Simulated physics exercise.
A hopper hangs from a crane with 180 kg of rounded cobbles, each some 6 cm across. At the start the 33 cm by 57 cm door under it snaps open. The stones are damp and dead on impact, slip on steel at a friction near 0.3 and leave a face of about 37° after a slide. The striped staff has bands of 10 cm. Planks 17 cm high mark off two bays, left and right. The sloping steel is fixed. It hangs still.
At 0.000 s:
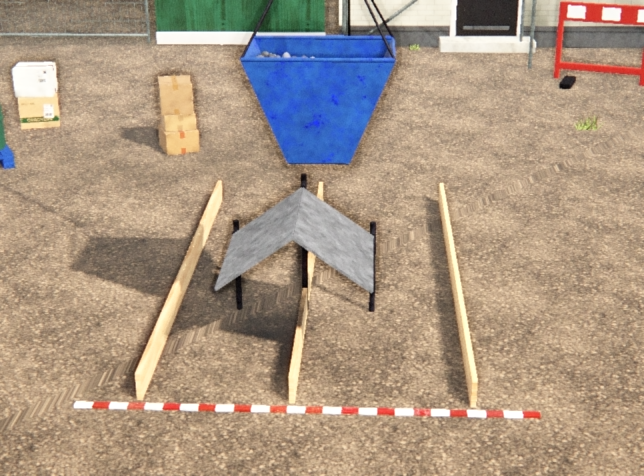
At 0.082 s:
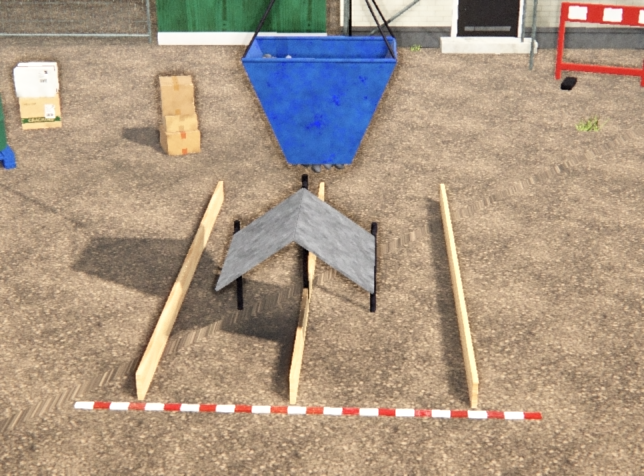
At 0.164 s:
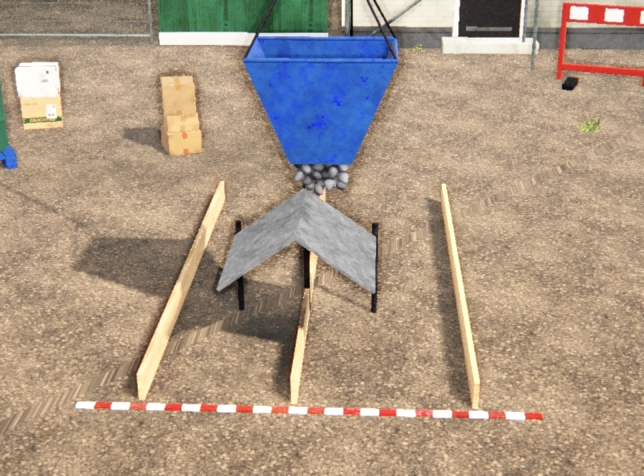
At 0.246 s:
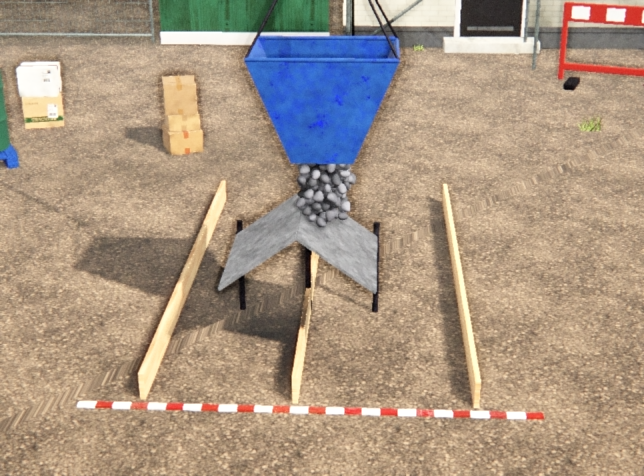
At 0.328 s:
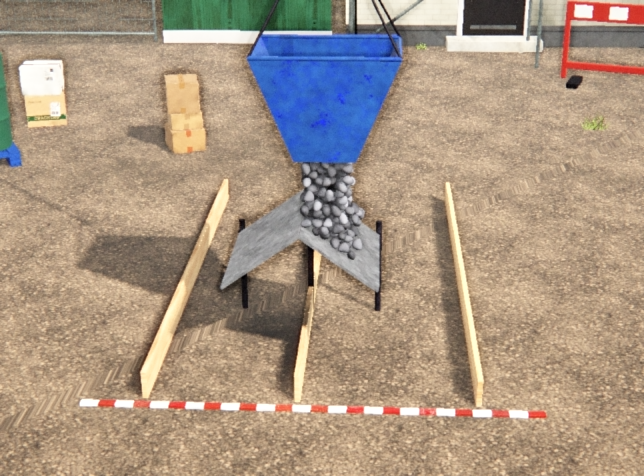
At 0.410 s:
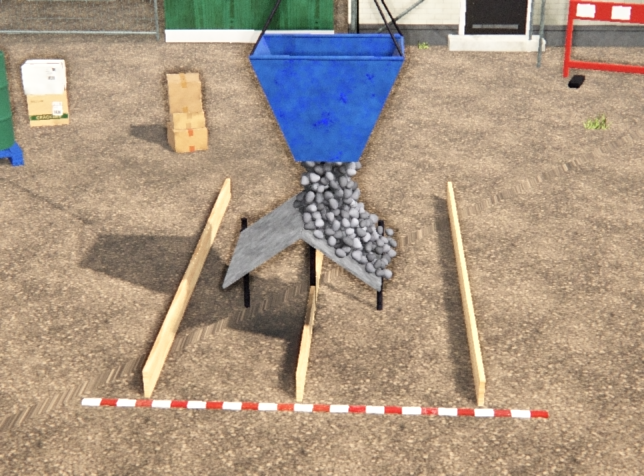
Grey cobbles pour from a hanging blue hopper onto a peaked board and slide down its right side.
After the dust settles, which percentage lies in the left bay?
Roughly 5 per cent ends in the left bay.
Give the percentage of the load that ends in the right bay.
Some 90 per cent of the load.
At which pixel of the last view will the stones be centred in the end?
Their middle is at about (438, 340).
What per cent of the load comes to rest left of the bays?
Near 0 in a hundred.
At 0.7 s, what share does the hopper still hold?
About 0 per cent.
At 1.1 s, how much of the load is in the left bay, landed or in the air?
Some 5 per cent.
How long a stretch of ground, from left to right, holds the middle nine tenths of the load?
About 100 cm.
After 0.7 s, 0 % in the hopper, 48 % on the steel, 0 % falling or lying in the left bay, 51 % falling or lying in the right bay; the stones farthest right are at (466, 338).
After 1.1 s, 0 % in the hopper, 5 % on the steel, 4 % falling or lying in the left bay, 88 % falling or lying in the right bay, 3 % falling or lying right of the bays; the stones farthest right are at (511, 333).
After 1.7 s, 0 % in the hopper, 5 % falling or lying in the left bay, 90 % falling or lying in the right bay, 5 % falling or lying right of the bays; the stones farthest right are at (609, 339).
After 2.6 s, 0 % in the hopper, 5 % falling or lying in the left bay, 90 % falling or lying in the right bay, 5 % falling or lying right of the bays; the stones farthest right are at (637, 340).
After 4.5 s, 0 % in the hopper, 5 % in the left bay, 90 % in the right bay, 5 % right of the bays; the stones farthest right are at (637, 340).
